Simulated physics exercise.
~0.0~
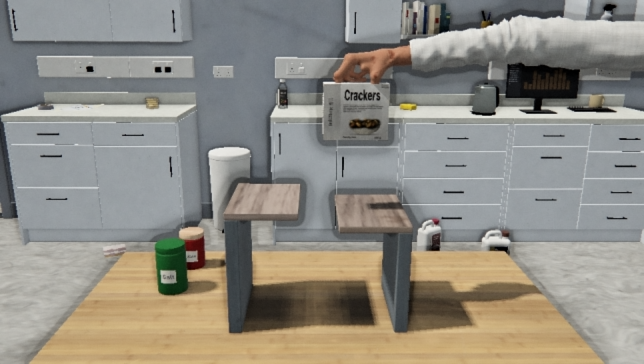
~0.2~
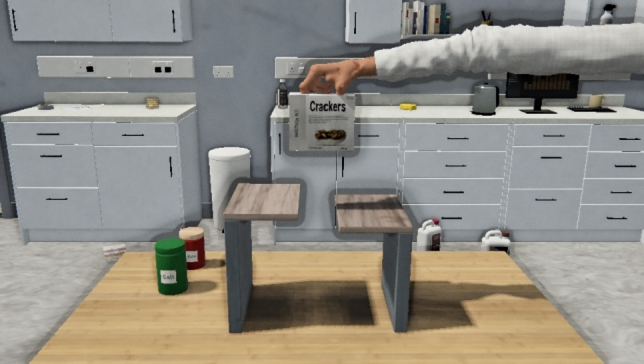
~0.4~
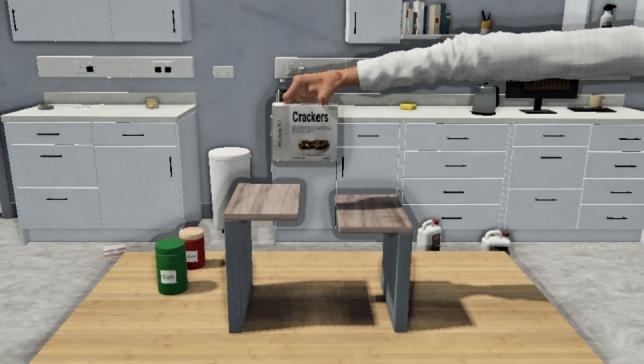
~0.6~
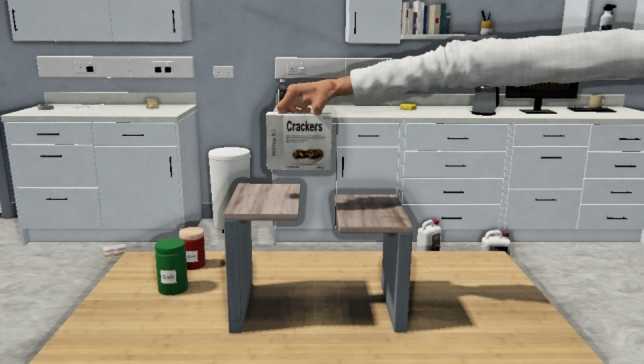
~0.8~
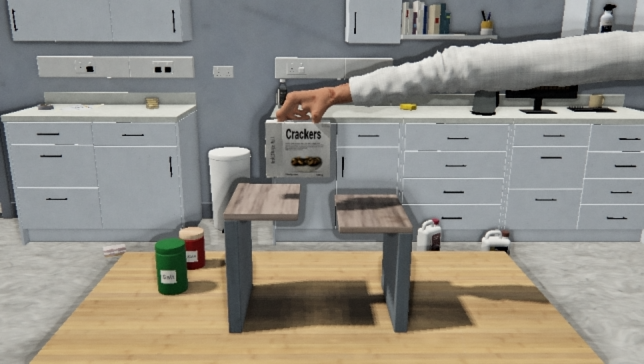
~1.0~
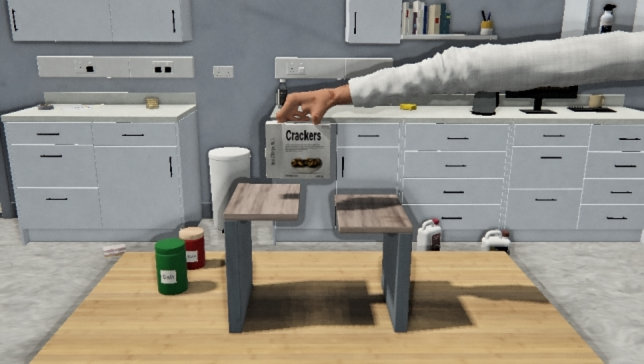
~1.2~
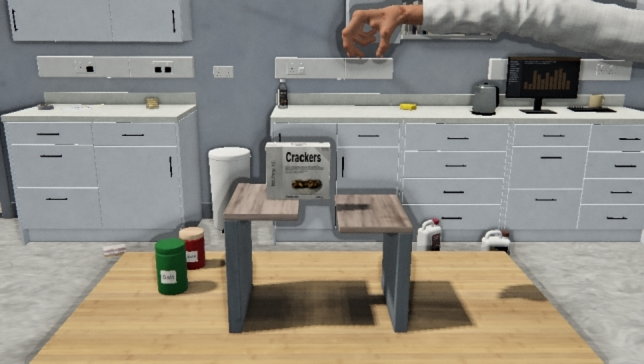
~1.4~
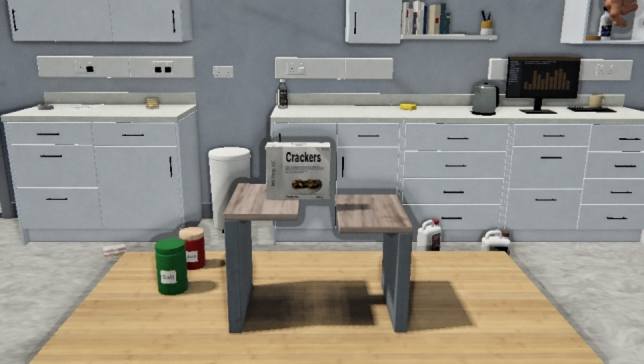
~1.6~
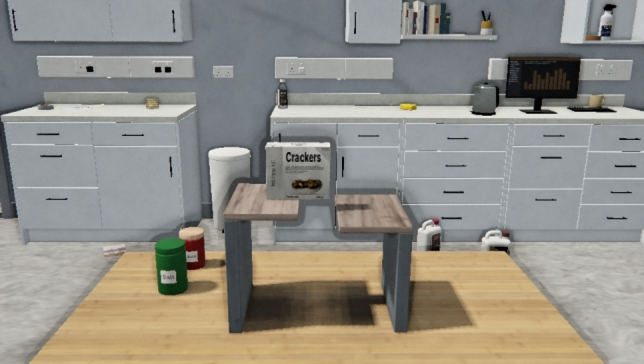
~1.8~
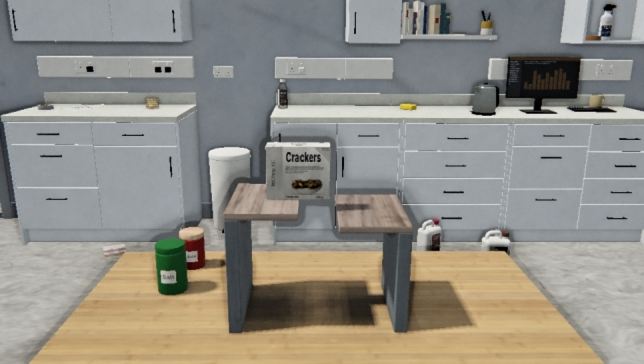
In a kitchen or lab with grey-blue cabinets and drawers, seen straight on, two wood-topped supports of slightly different height stand with a gap between them on a wooden surface. A green jar and a red jar stand to the left. A hand in a white sleeve reaches in from the right, holding a white crackers packet upright by its top. It carries the packet left, lowers it toward the supports and holds it still. The fingers let go, and the packet drops slightly and is caught upright over the gap. The hand withdraws, and the packet stays on top, motionless.
